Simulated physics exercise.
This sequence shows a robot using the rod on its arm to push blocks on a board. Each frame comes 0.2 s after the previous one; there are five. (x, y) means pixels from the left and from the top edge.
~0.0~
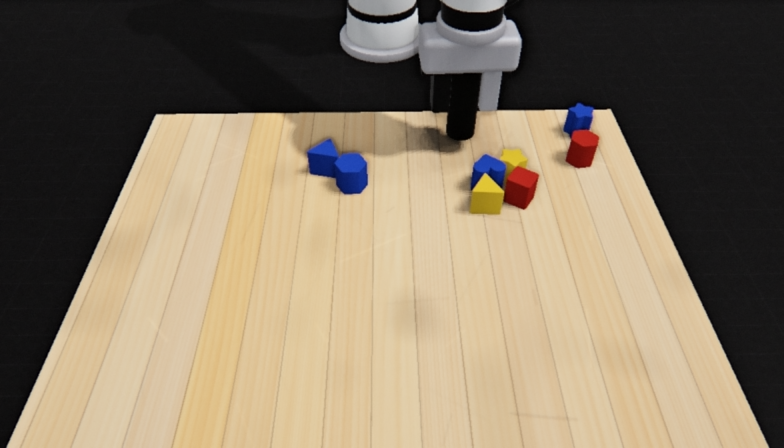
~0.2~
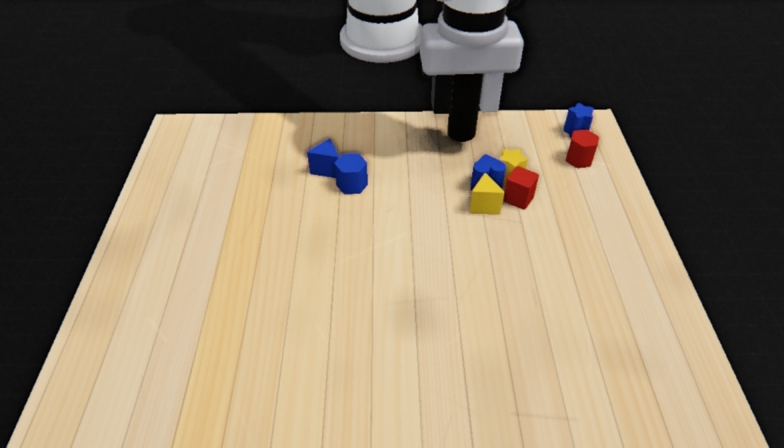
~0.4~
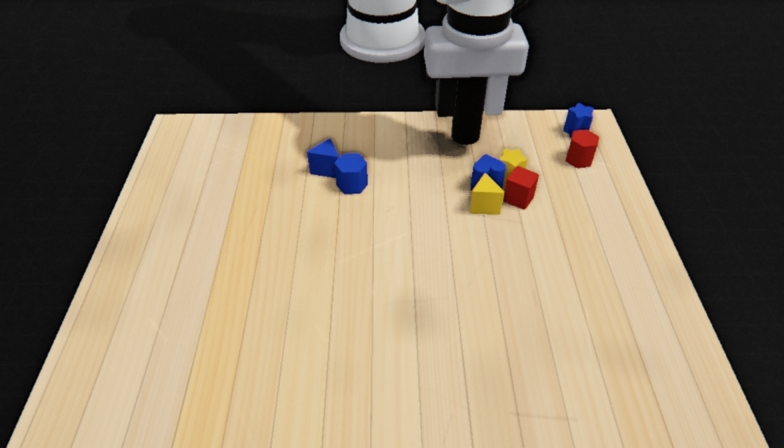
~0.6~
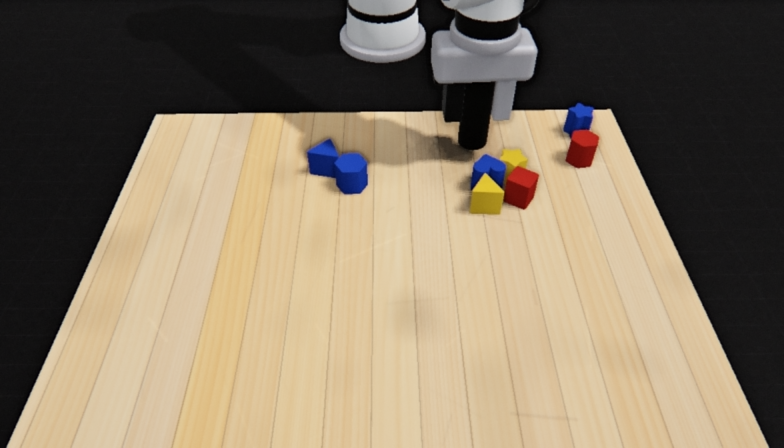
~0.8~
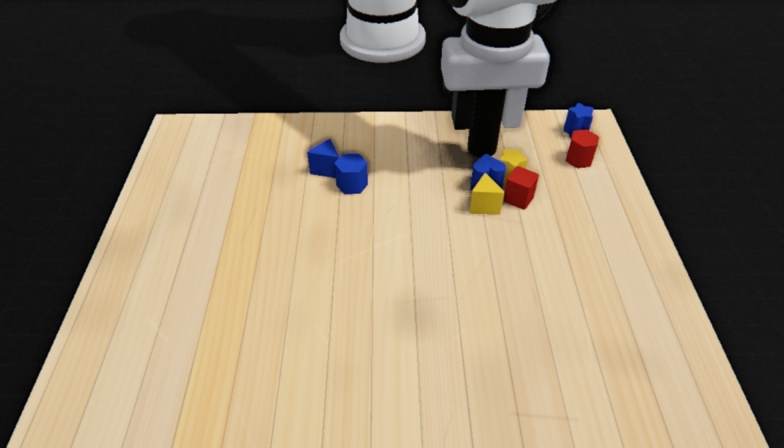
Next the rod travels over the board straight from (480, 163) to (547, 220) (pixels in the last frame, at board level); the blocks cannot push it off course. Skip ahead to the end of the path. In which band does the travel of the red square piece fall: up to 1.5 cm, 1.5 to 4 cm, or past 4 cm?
Ends over 4 cm away.
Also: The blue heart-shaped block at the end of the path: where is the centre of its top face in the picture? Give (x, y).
When the path ends, it will be at (501, 182).
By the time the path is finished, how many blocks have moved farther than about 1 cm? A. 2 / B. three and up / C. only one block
Choice B: Three and up.
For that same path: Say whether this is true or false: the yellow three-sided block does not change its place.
That statement is not accurate.
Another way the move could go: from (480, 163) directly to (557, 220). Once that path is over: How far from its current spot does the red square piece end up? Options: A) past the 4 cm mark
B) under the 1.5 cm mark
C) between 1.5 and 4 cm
Choice A: Past the 4 cm mark.
What follows on the original path. One third of the way, rod (504, 167); yellow three-sided block (485, 190), turned 15° anticlockwise; blue heart-shaped block (492, 175), turned 55° clockwise; yellow star block (532, 164); red square piece (535, 182), turned 50° clockwise.
Two thirds of the way, rod (527, 186); yellow three-sided block (480, 193), turned 15° anticlockwise; blue heart-shaped block (501, 182); yellow star block (552, 170), turned 40° anticlockwise; red square piece (554, 195), turned 60° clockwise.
At the end, rod (551, 206); yellow three-sided block (480, 193), turned 15° anticlockwise; blue heart-shaped block (501, 182), turned 120° clockwise; yellow star block (555, 172), turned 60° anticlockwise; red square piece (583, 212), turned 30° clockwise.
